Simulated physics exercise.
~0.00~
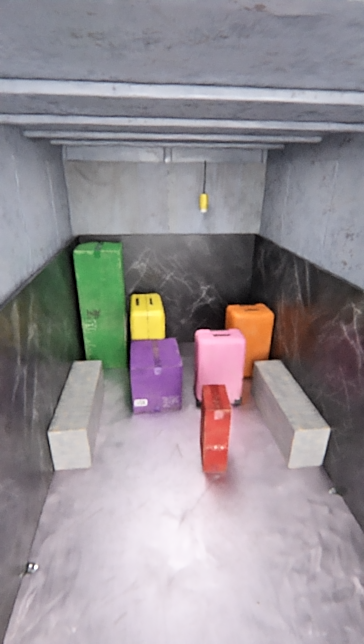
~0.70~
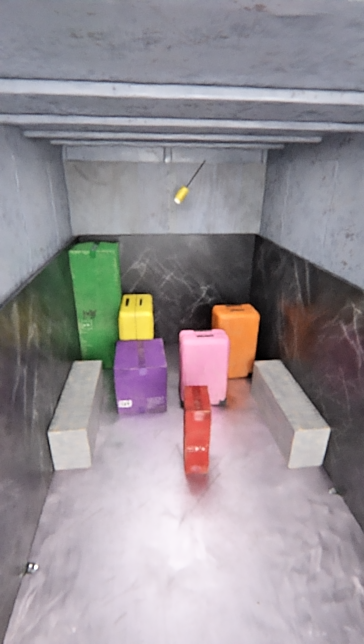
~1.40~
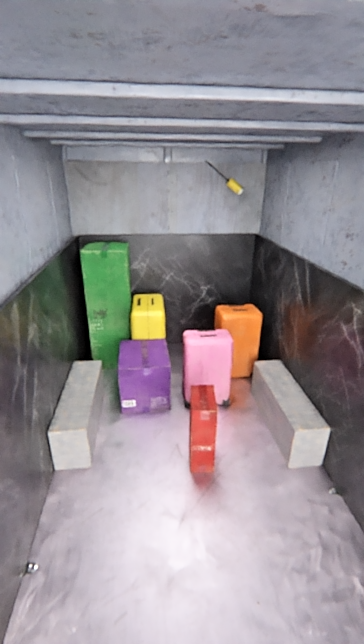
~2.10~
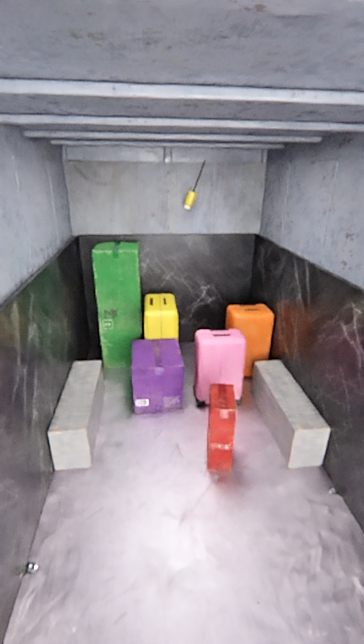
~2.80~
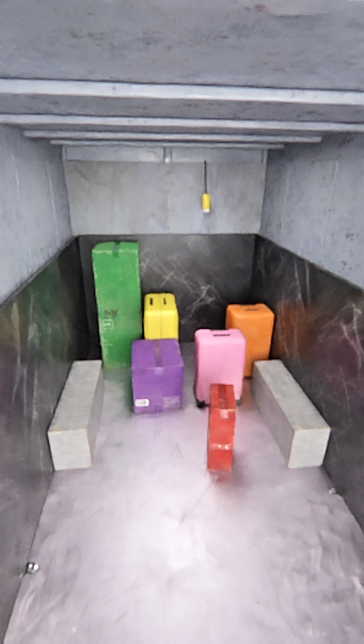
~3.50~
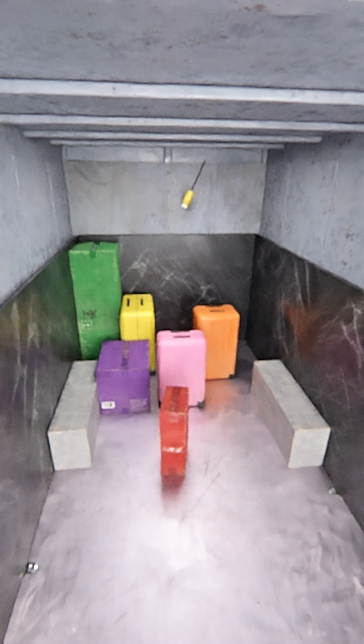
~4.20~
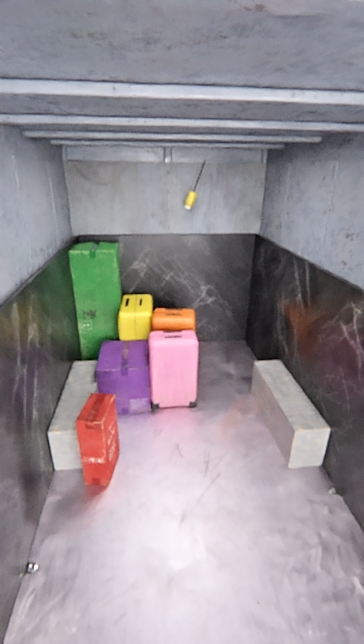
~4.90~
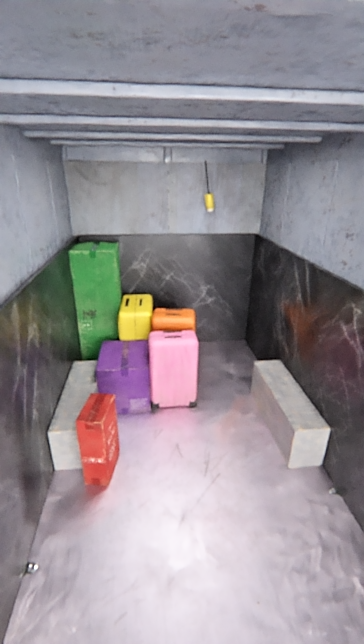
Colourful suitcases and boxes sliding left, right, then left again in a metal load bay, ending upright and bunched at left.
